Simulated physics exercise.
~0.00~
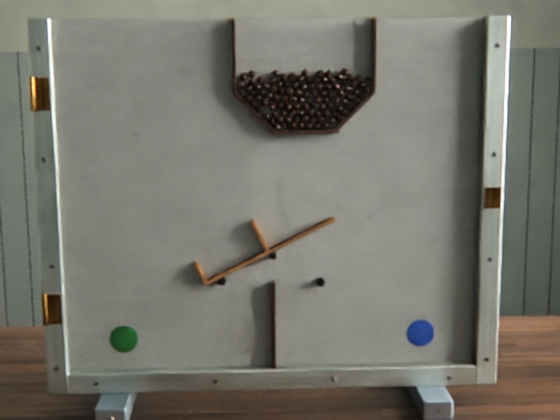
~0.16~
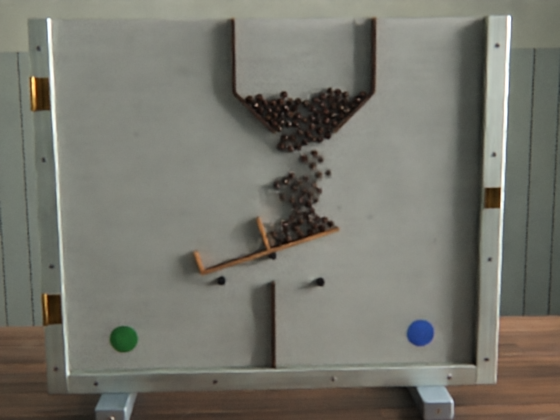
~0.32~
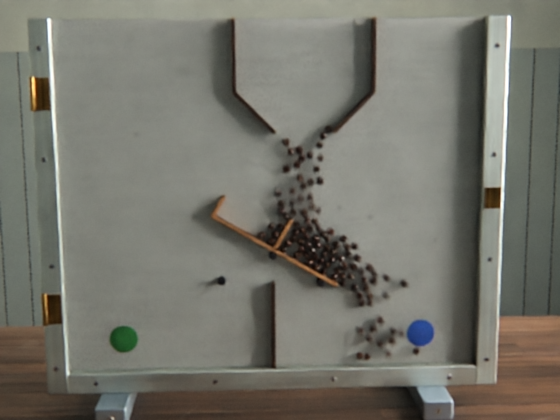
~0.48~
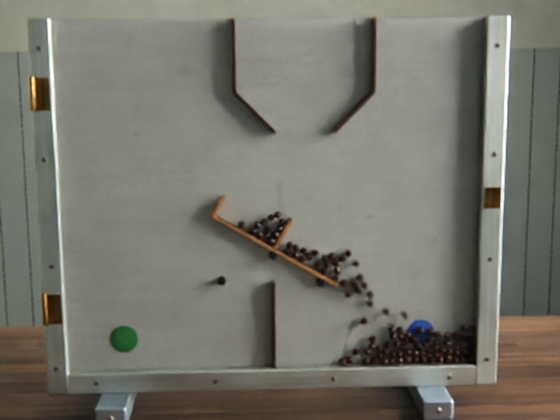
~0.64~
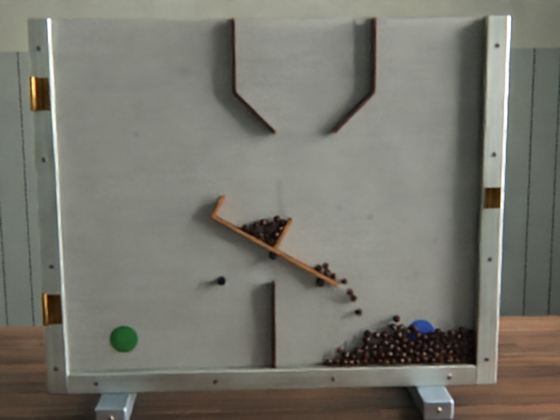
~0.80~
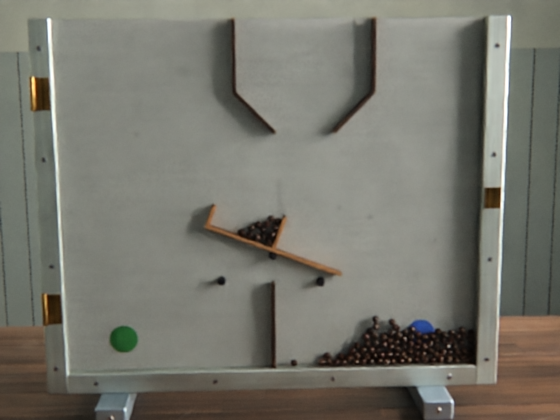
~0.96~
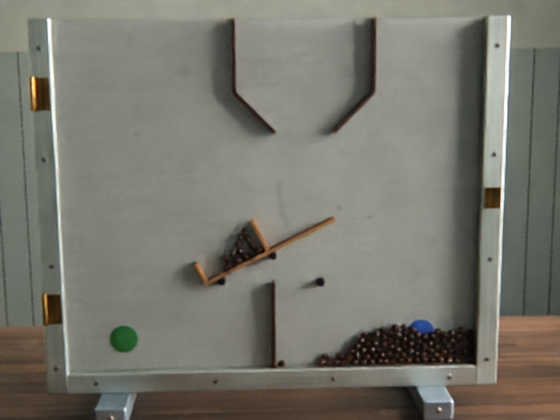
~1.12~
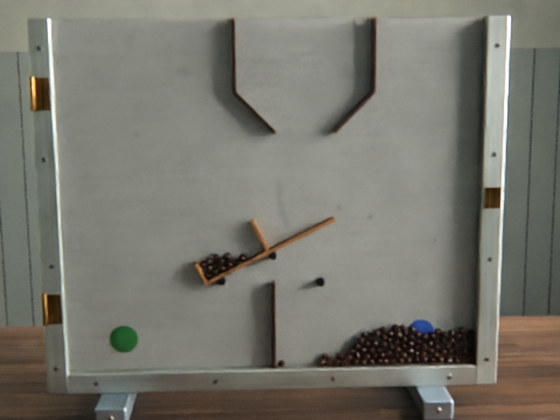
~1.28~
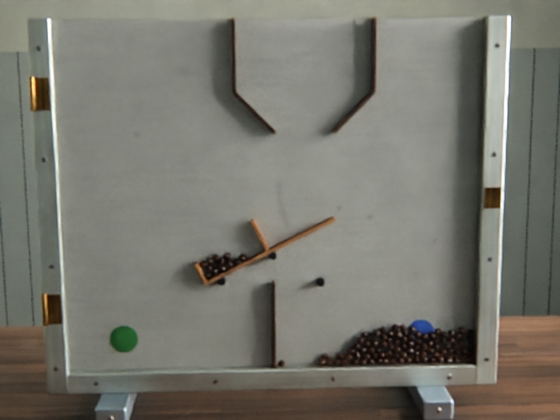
The footage shows dark round beads pouring from a hopper onto an orange tray, which tips right and spills most of them into the bin with the blue dot, then rocks back left and settles, holding a small cluster while the green-dotted side stays empty.
